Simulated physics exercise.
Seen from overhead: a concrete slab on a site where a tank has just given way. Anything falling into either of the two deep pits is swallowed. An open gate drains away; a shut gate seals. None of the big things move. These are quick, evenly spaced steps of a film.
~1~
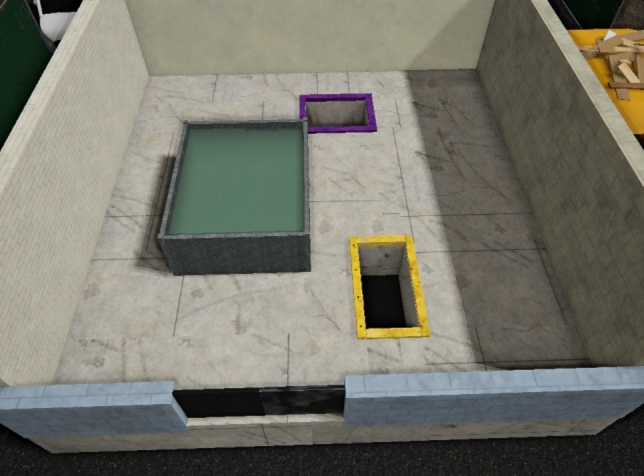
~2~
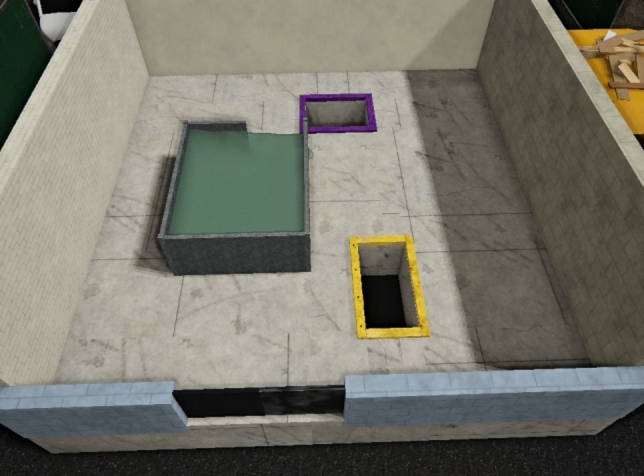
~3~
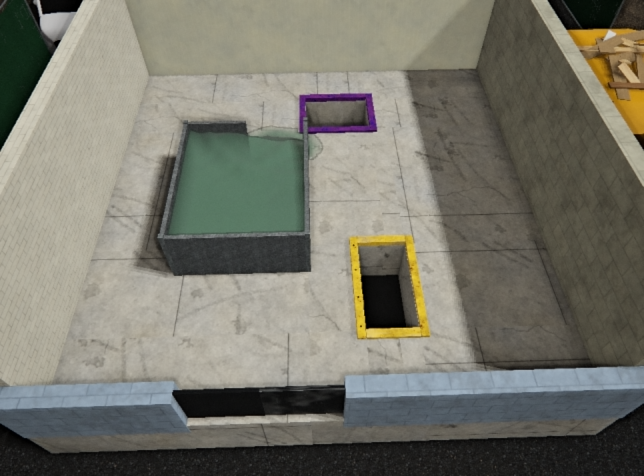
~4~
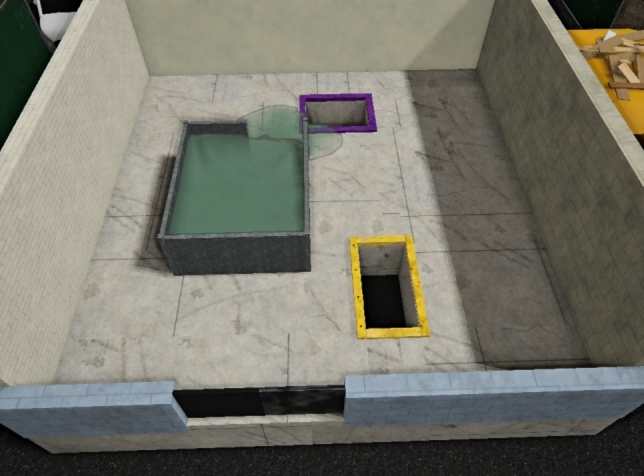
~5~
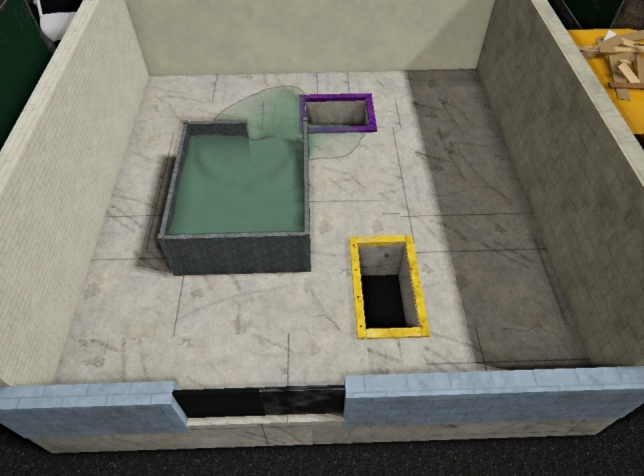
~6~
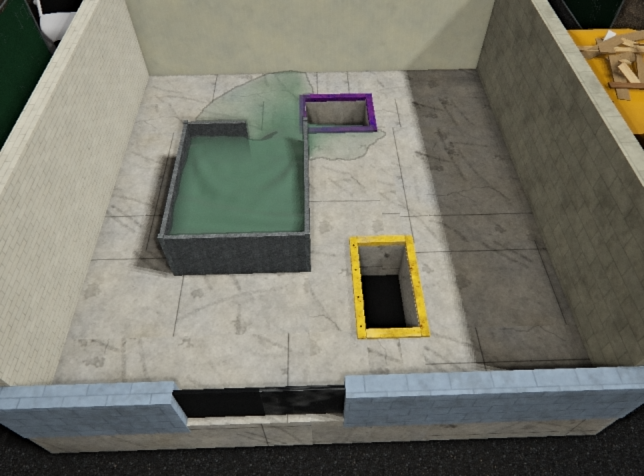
Green water pouring from a gap in the far side of an open tank, spreading across the pale slab around a purple-rimmed opening.
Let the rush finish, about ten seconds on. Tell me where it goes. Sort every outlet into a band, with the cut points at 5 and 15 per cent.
Final shares: The gate under 5 %; the yellow pit under 5 %; the purple pit over 15 %.
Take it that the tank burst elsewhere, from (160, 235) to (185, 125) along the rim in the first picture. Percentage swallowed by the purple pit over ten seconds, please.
In per cent: Purple 6.
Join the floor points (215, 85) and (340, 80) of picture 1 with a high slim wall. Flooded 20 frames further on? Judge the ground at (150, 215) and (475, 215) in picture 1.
In the listed order, the first spot is swamped and the second is spared.
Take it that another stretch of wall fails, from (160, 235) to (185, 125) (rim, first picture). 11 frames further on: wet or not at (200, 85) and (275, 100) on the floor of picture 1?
Result, point by point: Inundated; unwetted.
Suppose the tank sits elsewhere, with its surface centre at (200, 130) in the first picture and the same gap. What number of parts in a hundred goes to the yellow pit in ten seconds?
The yellow pit ends up with 4 per cent.
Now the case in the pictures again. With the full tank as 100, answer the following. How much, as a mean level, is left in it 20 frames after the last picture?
Roughly 44 per cent.
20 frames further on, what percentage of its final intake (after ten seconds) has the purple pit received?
Roughly 65 %.
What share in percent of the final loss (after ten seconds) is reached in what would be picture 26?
Close to 65 per cent, I'd say.
A moment on, water covers 20 % of the floor; the gate 0 %, the yellow pit 0 %, the purple pit 6 %.
Next, water covers 25 % of the floor; the gate 0 %, the yellow pit 0 %, the purple pit 12 %.
Then, water covers 40 % of the floor; the gate 0 %, the yellow pit 0 %, the purple pit 17 %.
Later, water covers 65 % of the floor; the gate 0 %, the yellow pit 0 %, the purple pit 23 %.
In the end, water covers 95 % of the floor; the gate 0 %, the yellow pit 0 %, the purple pit 26 %.
